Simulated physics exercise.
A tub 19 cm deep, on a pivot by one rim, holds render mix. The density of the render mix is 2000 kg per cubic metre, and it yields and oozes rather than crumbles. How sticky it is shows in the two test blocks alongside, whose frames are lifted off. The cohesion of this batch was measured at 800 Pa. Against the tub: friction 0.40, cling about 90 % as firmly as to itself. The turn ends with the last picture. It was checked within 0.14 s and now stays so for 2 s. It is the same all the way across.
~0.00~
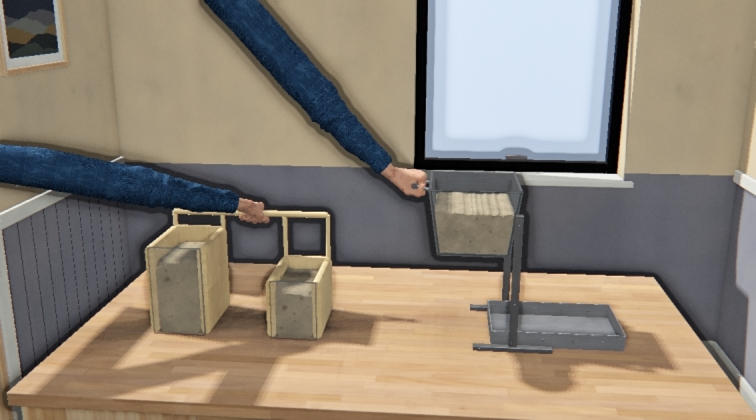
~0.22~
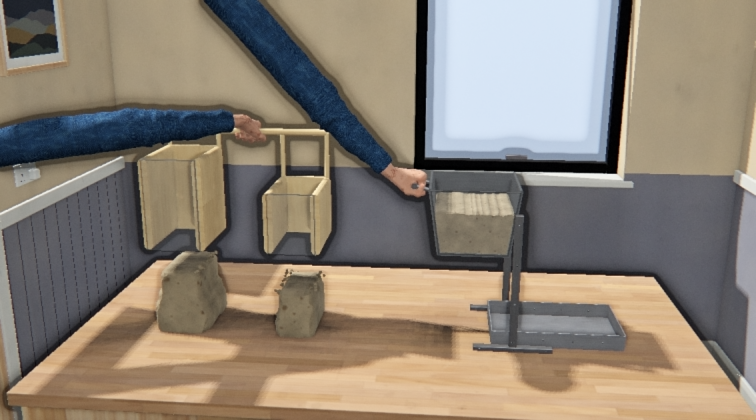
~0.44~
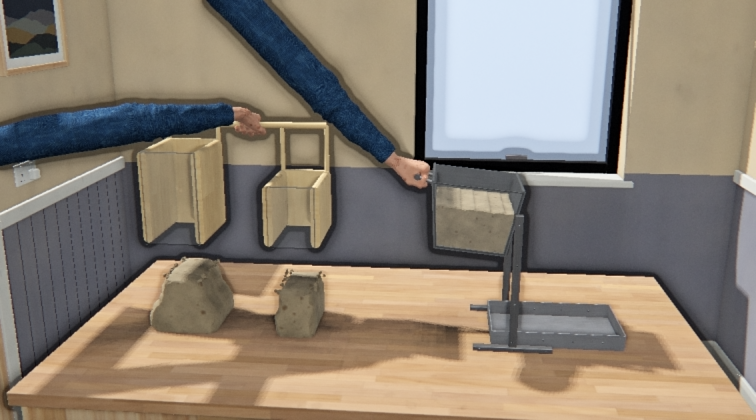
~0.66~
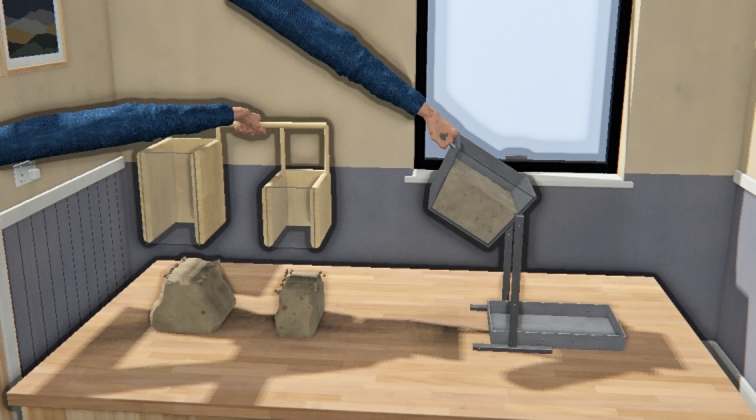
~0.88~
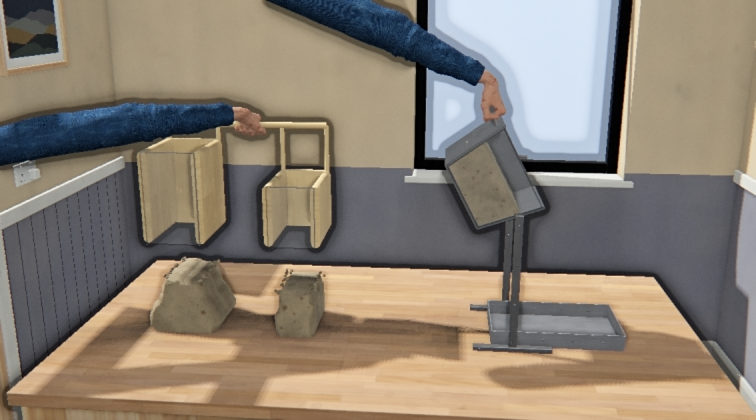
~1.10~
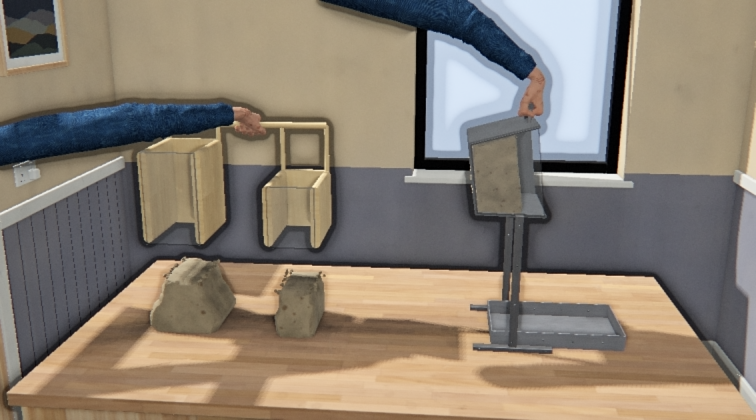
A blue-sleeved arm lifted the wooden molds off two brownish blocks, and the larger one slumped a little; then another arm swung the gray tub of clumpy mix up and over until it stood steeply on its side.
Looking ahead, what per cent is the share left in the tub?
Close to 100 per cent.
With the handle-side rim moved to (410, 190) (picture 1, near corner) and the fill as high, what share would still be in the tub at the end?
In that case some 65 per cent.
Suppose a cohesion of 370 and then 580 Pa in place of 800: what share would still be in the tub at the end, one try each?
In that order: 60 %, 70 %.
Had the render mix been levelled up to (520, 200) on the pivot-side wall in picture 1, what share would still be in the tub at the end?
Then about 65 %.
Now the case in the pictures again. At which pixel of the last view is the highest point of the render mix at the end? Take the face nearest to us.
At about (530, 157).
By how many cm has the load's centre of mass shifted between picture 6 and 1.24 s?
Roughly 2 cm.
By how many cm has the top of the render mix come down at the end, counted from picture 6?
About 5 cm.
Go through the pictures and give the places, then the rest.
The first picture shows handle-side rim at (432, 190), tilt 0 degrees; highest point of the render mix at (463, 213); test blocks 24 cm, 15 cm high (left to right).
The second picture shows handle-side rim at (432, 190), tilt 0 degrees; highest point of the render mix at (463, 213); test blocks 21 cm, 15 cm high (left to right).
The third picture shows handle-side rim at (435, 182), tilt 5 degrees; highest point of the render mix at (441, 206); test blocks 18 cm, 15 cm high (left to right).
The fourth picture shows handle-side rim at (461, 149), tilt 32 degrees; highest point of the render mix at (453, 173); test blocks 18 cm, 15 cm high (left to right).
The fifth picture shows handle-side rim at (506, 129), tilt 62 degrees; highest point of the render mix at (482, 145); test blocks 18 cm, 15 cm high (left to right).
The sixth picture shows handle-side rim at (540, 129), tilt 83 degrees; highest point of the render mix at (512, 139); test blocks 18 cm, 15 cm high (left to right).
By 1.24 s, the tub is at 83 degrees and holds 100 %.
By 1.41 s, the tub is at 83 degrees and holds 100 %.
By 1.58 s, the tub is at 83 degrees and holds 100 %.
By 1.75 s, the tub is at 83 degrees and holds 100 %.
By 3.10 s, at the end, the tub is at 83 degrees and holds 100 %.
